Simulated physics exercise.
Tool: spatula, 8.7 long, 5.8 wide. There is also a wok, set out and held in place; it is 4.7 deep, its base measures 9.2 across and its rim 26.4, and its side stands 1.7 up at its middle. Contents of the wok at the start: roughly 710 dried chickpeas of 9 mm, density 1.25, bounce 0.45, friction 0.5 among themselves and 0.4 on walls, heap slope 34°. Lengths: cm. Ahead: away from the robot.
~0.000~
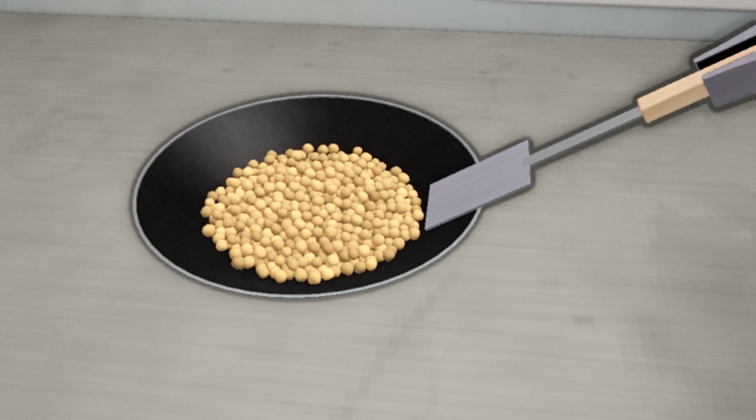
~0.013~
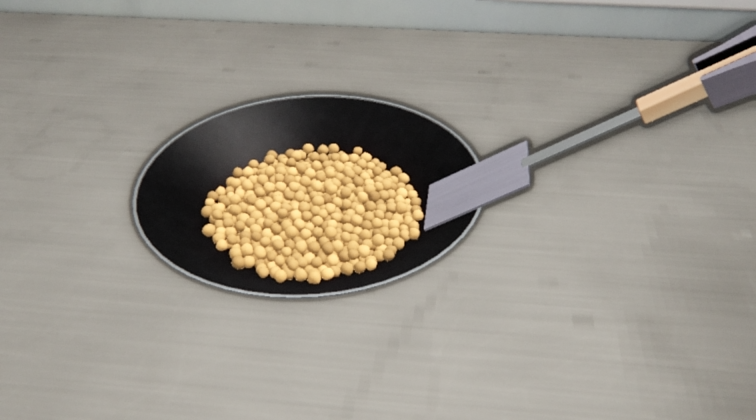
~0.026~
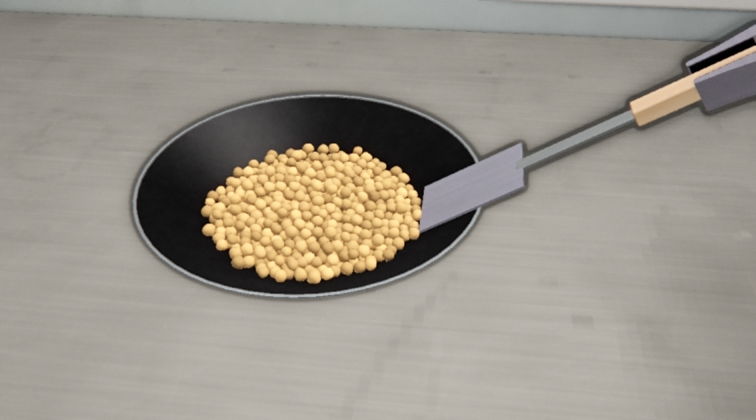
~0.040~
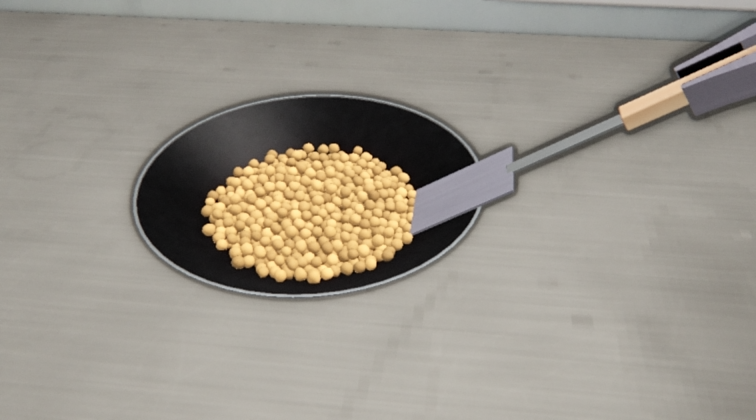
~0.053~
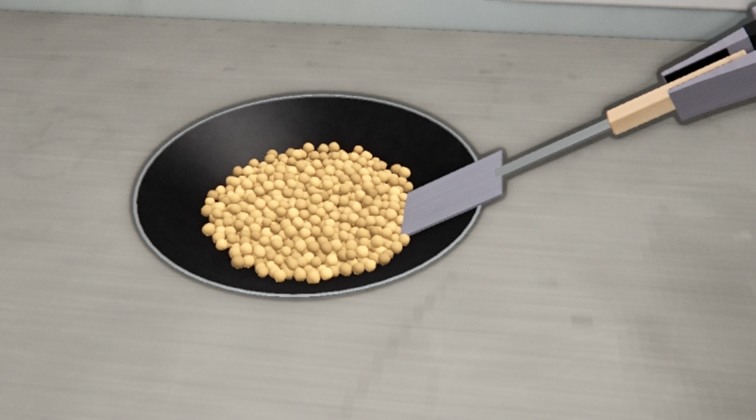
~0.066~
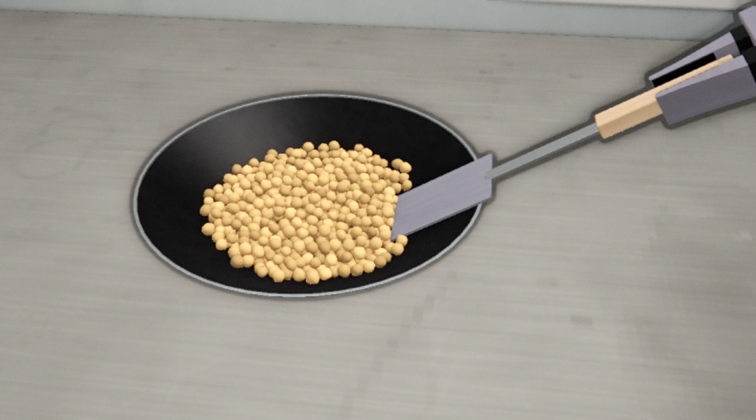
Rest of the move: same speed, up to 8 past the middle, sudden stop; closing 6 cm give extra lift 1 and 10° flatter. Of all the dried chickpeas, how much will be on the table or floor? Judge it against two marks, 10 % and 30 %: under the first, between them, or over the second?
Under the first, so below 10 %.
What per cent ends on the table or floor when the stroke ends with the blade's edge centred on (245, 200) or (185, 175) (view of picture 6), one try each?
Try 1: Approx. 0 %; try 2: Approx. 20 %.
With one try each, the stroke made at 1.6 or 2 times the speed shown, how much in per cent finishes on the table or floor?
Some 15 per cent, then some 20 per cent, on the table or floor.
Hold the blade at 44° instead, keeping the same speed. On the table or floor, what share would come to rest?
It would be near 5 per cent.
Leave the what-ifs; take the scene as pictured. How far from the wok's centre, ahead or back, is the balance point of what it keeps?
Forward offset: Roughly 3.5 cm.
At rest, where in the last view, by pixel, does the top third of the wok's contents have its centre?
It is centred near (202, 182).
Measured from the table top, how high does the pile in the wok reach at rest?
Height at the end: Around 6.0 cm.
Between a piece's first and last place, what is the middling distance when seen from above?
The value is roughly 3 cm.
After 0.16 s, sloping 33°, highest piece 4 above the table; 712 in the wok.
After 0.25 s, sloping 29°, highest piece 5 above the table; 712 in the wok.
After 0.50 s, sloping 23°, highest piece 6 above the table; 678 in the wok, 29 on the table or floor, 5 on the blade or in flight.
After 1.55 s, sloping 23°, highest piece 6 above the table; 676 in the wok, 36 on the table or floor.
In the end, 676 in the wok, 36 on the table or floor. That is 5 % on the table or floor.
